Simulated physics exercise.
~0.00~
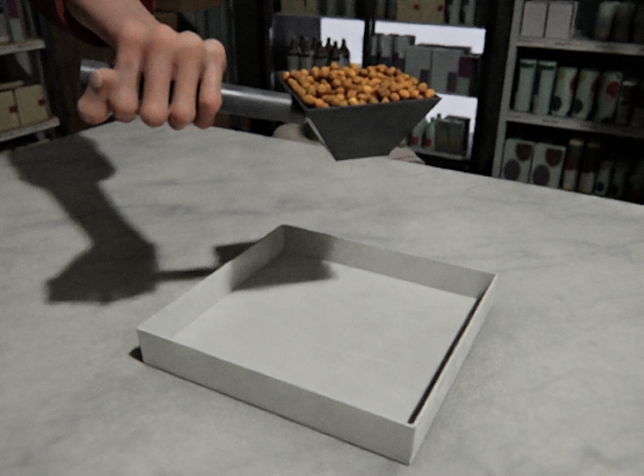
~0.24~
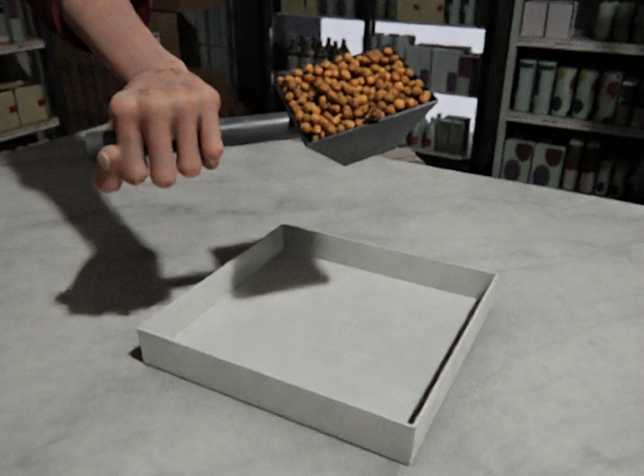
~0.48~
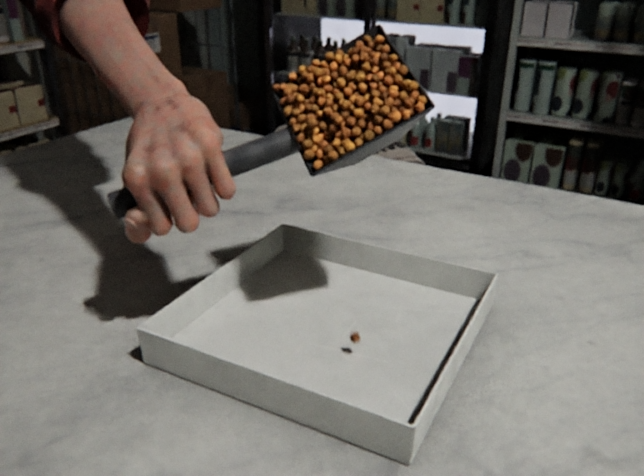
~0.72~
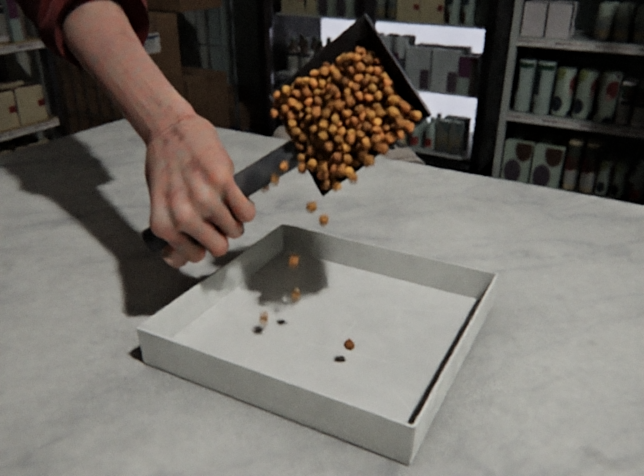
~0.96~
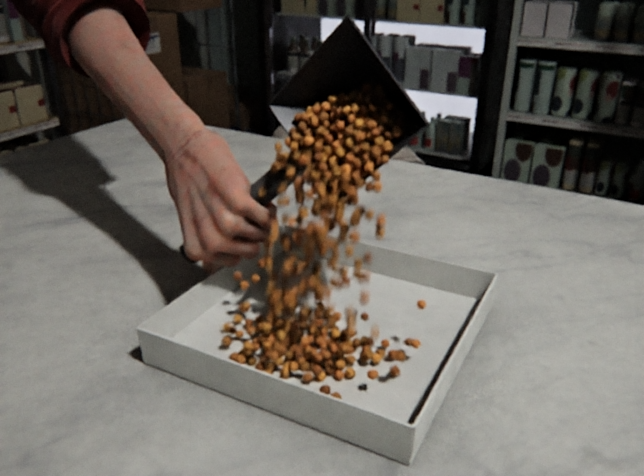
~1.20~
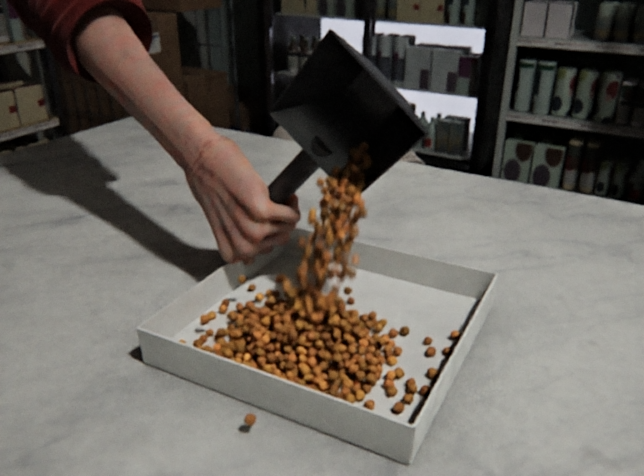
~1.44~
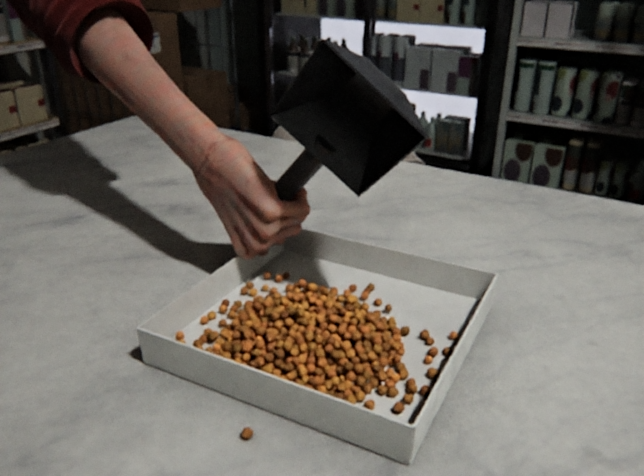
On a marble counter in a shop, a hand tipping a dark scoop of roasted chickpeas into a white tray, one landing outside.
